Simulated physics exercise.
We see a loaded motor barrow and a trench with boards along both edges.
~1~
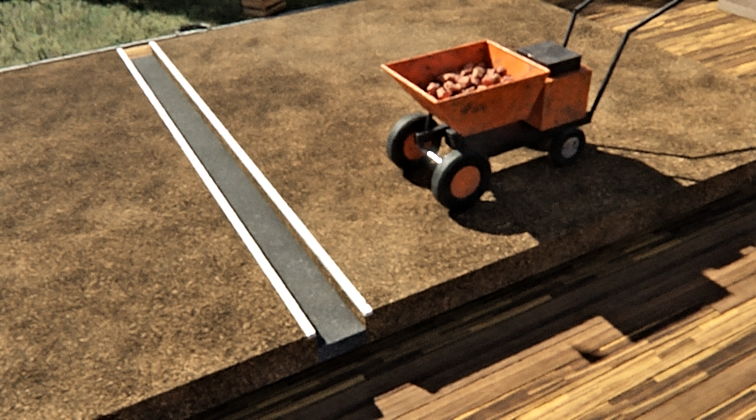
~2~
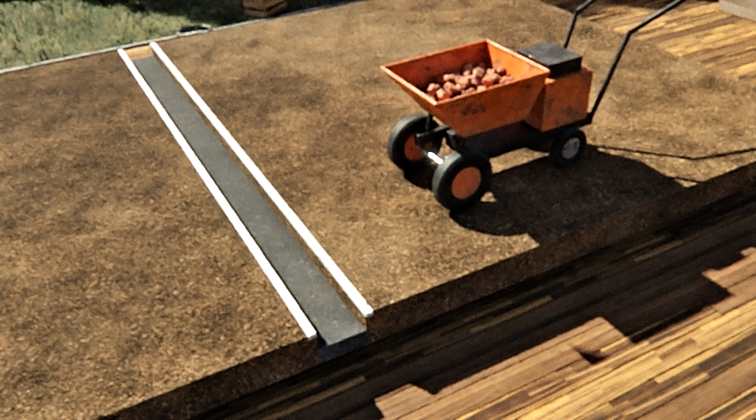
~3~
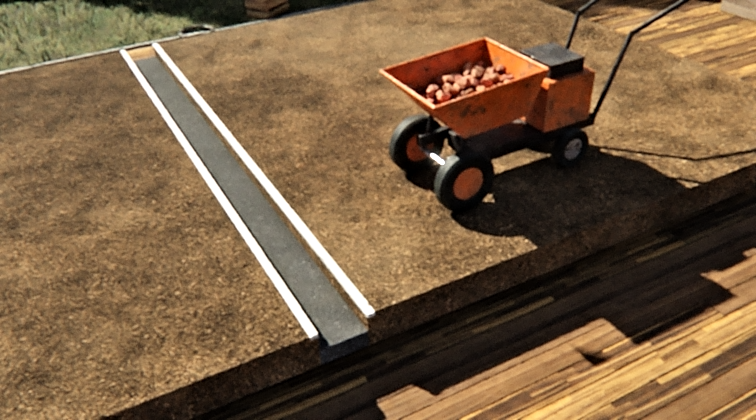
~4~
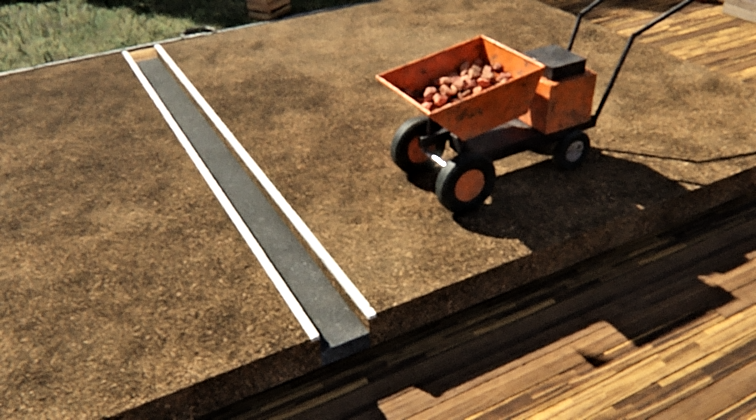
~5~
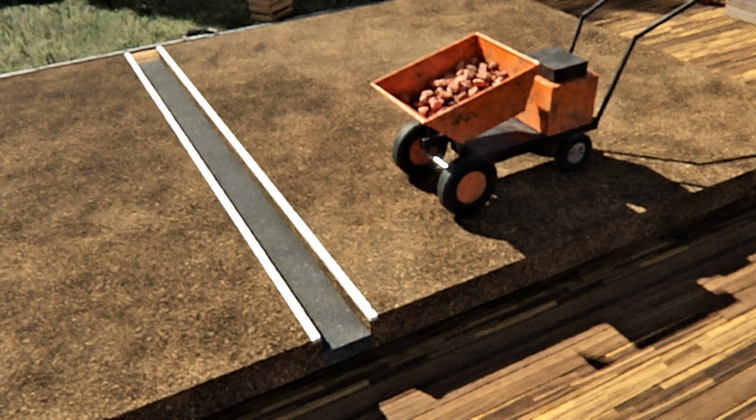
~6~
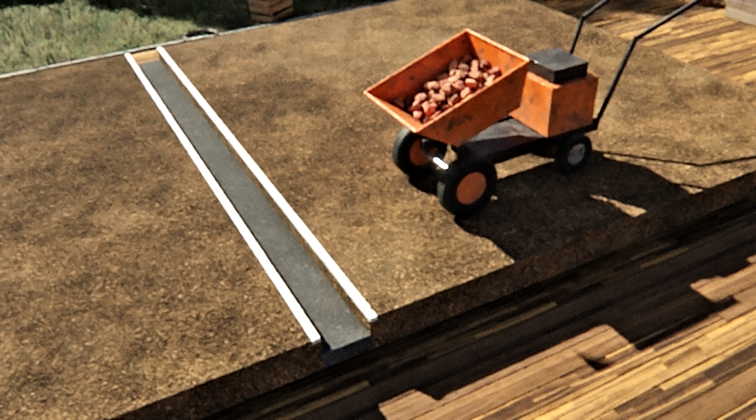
The orange skip of a loaded barrow tilts gradually forward beside a narrow board-edged trench.
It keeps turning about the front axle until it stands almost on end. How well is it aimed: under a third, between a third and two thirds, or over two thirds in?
It catches under a third.
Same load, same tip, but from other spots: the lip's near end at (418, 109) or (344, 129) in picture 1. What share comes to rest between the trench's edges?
The first gives 50 %, the second 30 %.
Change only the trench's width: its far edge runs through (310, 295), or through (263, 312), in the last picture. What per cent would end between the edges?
In turn 20 and 30 in a hundred.
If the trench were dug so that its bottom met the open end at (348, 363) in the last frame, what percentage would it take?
About 30 per cent.
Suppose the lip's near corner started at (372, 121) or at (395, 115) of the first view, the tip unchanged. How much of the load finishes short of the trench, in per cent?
In turn 0 and 10 in a hundred.
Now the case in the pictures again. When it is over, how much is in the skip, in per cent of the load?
About 25 per cent.
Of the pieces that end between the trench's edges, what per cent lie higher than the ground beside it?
About 0 per cent.
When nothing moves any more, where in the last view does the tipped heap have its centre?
Close to (325, 226).
Soon after the last picture, skip tipped steeply; all in the skip.
A little later, skip tipped right over; about two thirds in the skip; about a third short of the trench; a stray few in or heaped over the trench.
Later still, skip tipped right over; about a quarter in the skip; about half short of the trench; about a quarter in or heaped over the trench.
At rest, skip tipped right over; about a quarter in the skip; about half short of the trench; about a quarter in or heaped over the trench; none beyond it.
